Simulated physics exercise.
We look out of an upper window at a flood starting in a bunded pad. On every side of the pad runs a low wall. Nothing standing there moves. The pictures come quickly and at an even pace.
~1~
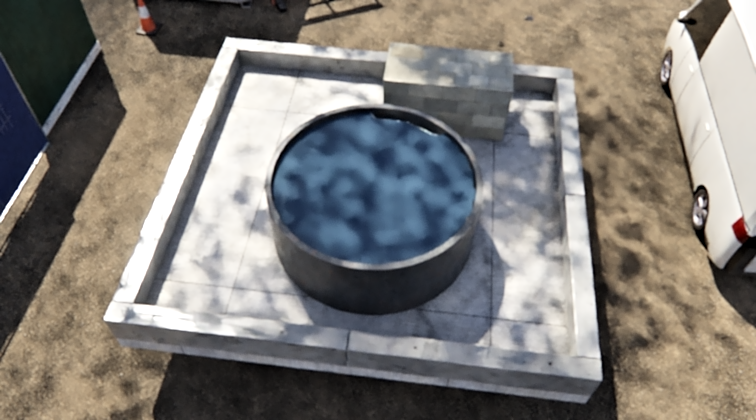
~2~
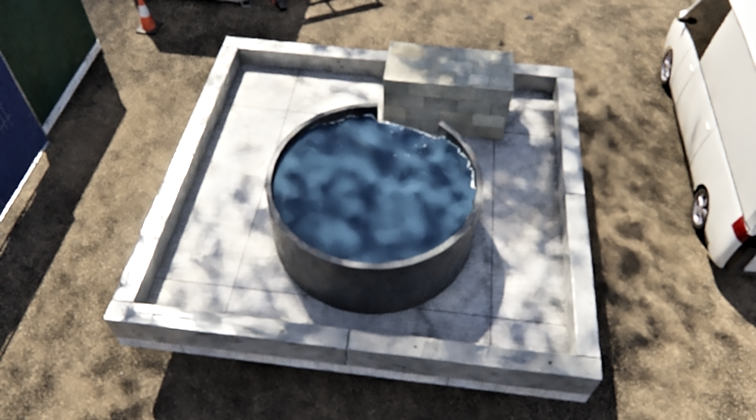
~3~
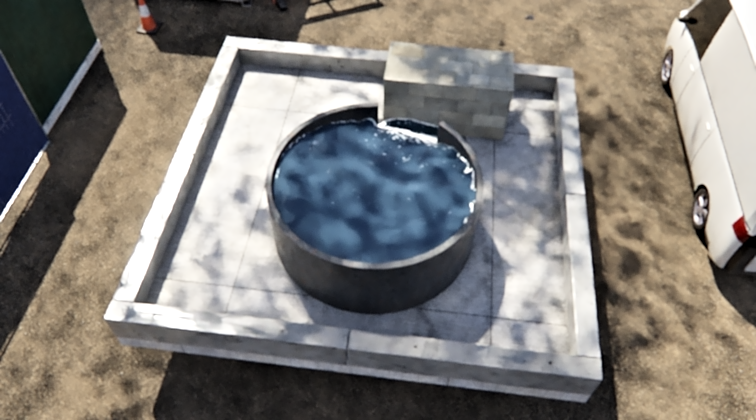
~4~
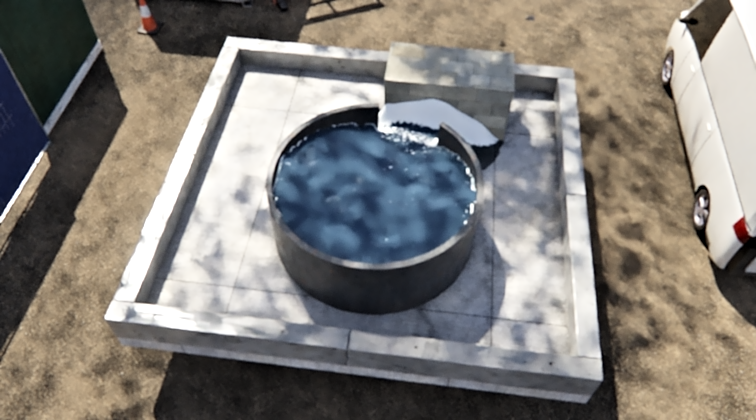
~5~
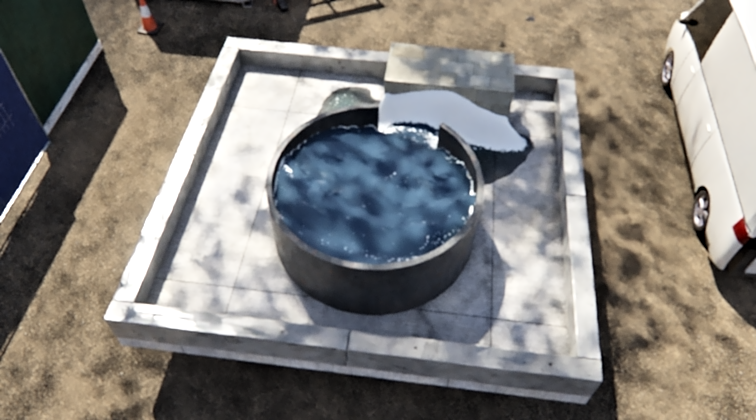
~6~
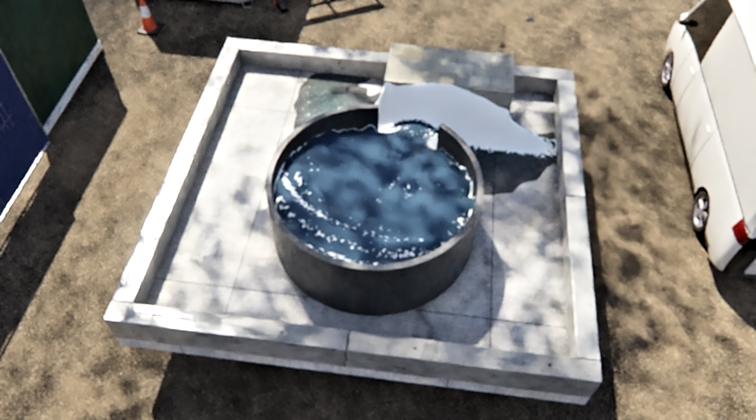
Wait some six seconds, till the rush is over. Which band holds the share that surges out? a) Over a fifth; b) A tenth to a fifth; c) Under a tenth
Option c: Under a tenth.
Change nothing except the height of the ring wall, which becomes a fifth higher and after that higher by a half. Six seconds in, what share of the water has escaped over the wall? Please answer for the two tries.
2 % and 0 %.
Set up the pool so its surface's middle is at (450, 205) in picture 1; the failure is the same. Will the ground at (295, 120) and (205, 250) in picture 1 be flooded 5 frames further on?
Going in order: Soaked, then spared.
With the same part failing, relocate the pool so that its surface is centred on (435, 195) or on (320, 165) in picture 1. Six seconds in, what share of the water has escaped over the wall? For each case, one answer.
In turn: Around 8 and 10 per cent.
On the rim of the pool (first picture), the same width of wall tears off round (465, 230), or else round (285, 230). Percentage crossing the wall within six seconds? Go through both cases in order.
Case one roughly 18 percent; case two roughly 20 percent.
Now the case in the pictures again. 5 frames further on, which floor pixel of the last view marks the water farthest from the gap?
Somewhere about (241, 69).
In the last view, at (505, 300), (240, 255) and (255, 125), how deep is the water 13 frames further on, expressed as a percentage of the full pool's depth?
Respectively 8, 0 and 10 per cent.
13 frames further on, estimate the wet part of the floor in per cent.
My guess is around 80 in a hundred.
A moment on, water covers 30 % of the floor; the low wall has let 0 % over.
Next, water covers 40 % of the floor; the low wall has let 0 % over.
Then, water covers 70 % of the floor; the low wall has let 3 % over.
Later, water covers 80 % of the floor; the low wall has let 4 % over.
In the end, water covers 80 % of the floor; the low wall has let 4 % over.
